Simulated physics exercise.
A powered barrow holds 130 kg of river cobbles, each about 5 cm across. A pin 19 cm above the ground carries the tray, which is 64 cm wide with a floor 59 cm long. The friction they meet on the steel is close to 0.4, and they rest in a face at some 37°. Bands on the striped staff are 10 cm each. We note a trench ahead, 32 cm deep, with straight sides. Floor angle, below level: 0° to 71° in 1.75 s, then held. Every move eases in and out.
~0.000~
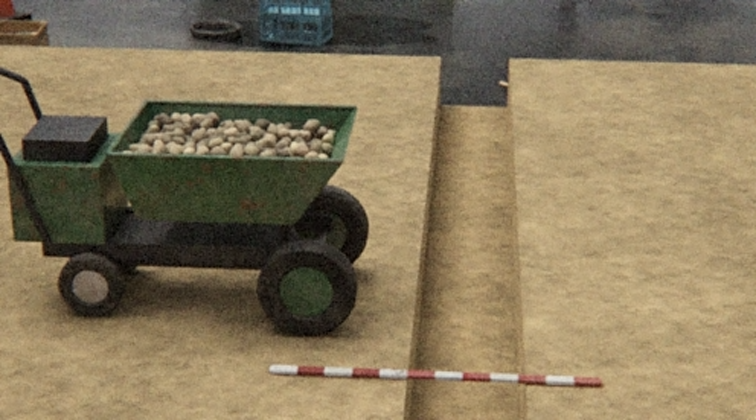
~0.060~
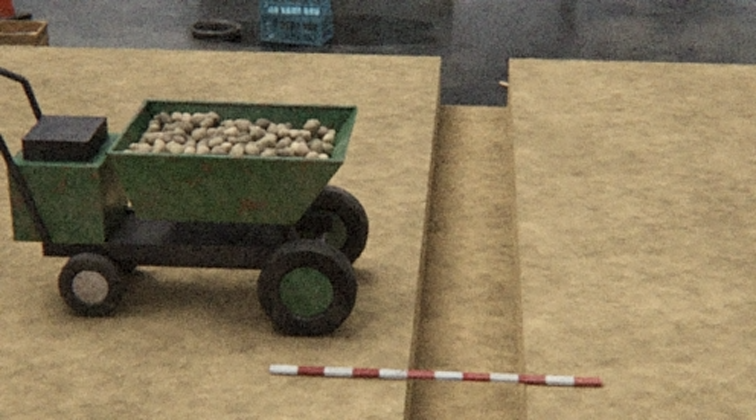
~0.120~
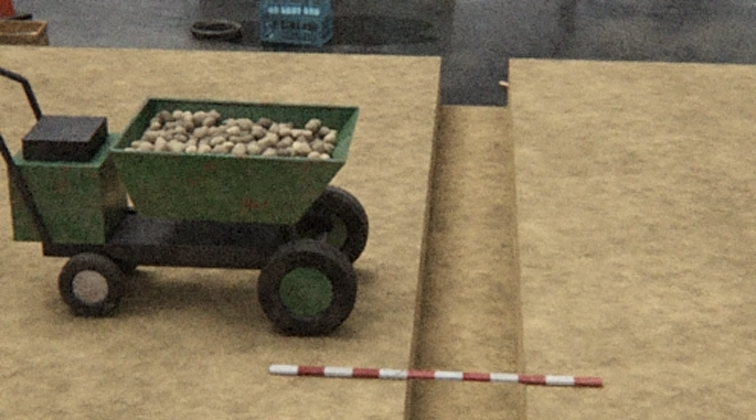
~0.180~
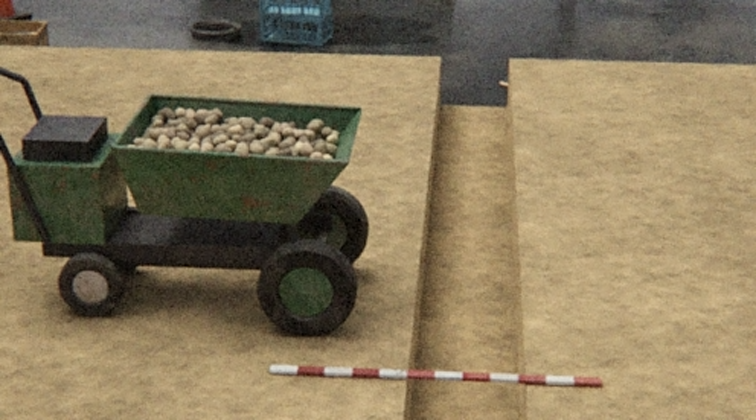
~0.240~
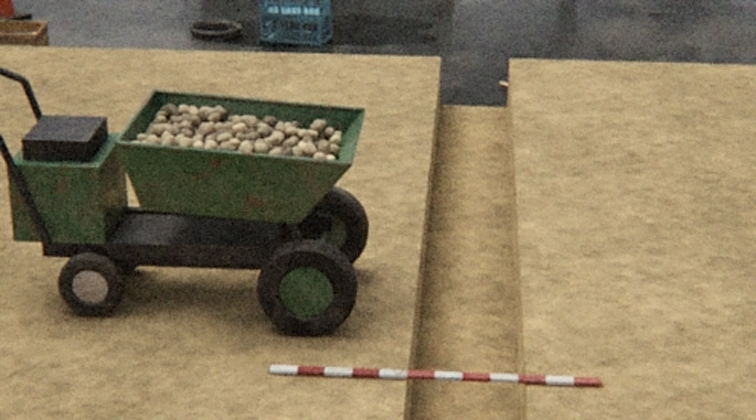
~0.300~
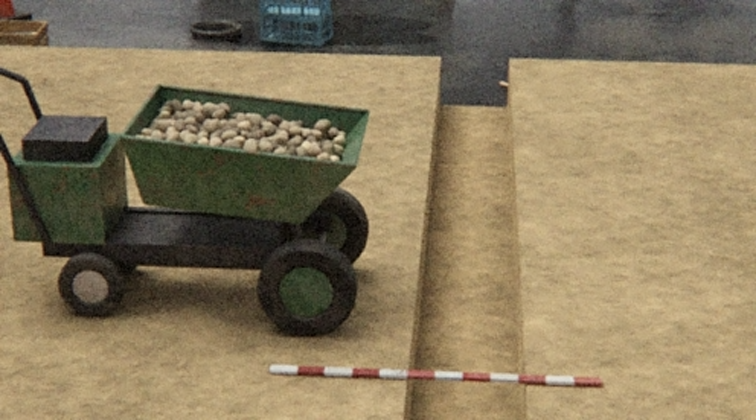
Green powered barrow standing still beside a straight-sided trench, its tray of rounded stones slowly tilting forward to the right.
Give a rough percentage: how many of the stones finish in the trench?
84 %.
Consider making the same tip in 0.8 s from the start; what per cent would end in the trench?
With that timing, about 65 per cent.
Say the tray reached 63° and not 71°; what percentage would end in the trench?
Roughly 70 per cent would end in the trench.
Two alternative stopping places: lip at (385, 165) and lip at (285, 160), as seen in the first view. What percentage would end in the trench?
Roughly 50 percent for the first, and 100 percent for the second.
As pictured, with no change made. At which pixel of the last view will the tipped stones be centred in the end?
The tipped stones centre close to (488, 355).
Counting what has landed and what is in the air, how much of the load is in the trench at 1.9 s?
Around 40 per cent of it, at that instant.
After 1.3 s the floor is at 60°; 99 % in the tray, 1 % in the trench; the foremost stones are at (459, 247).
After 1.9 s the floor is at 71°; 51 % in the tray, 38 % in the trench, 11 % past the trench; the foremost stones are at (604, 305).
After 2.2 s the floor is at 71°; 25 % in the tray, 58 % in the trench, 16 % past the trench; the foremost stones are at (684, 298).
After 4.2 s the floor is at 71°; 0 % in the tray, 84 % in the trench, 16 % past the trench; the foremost stones are at (735, 297).
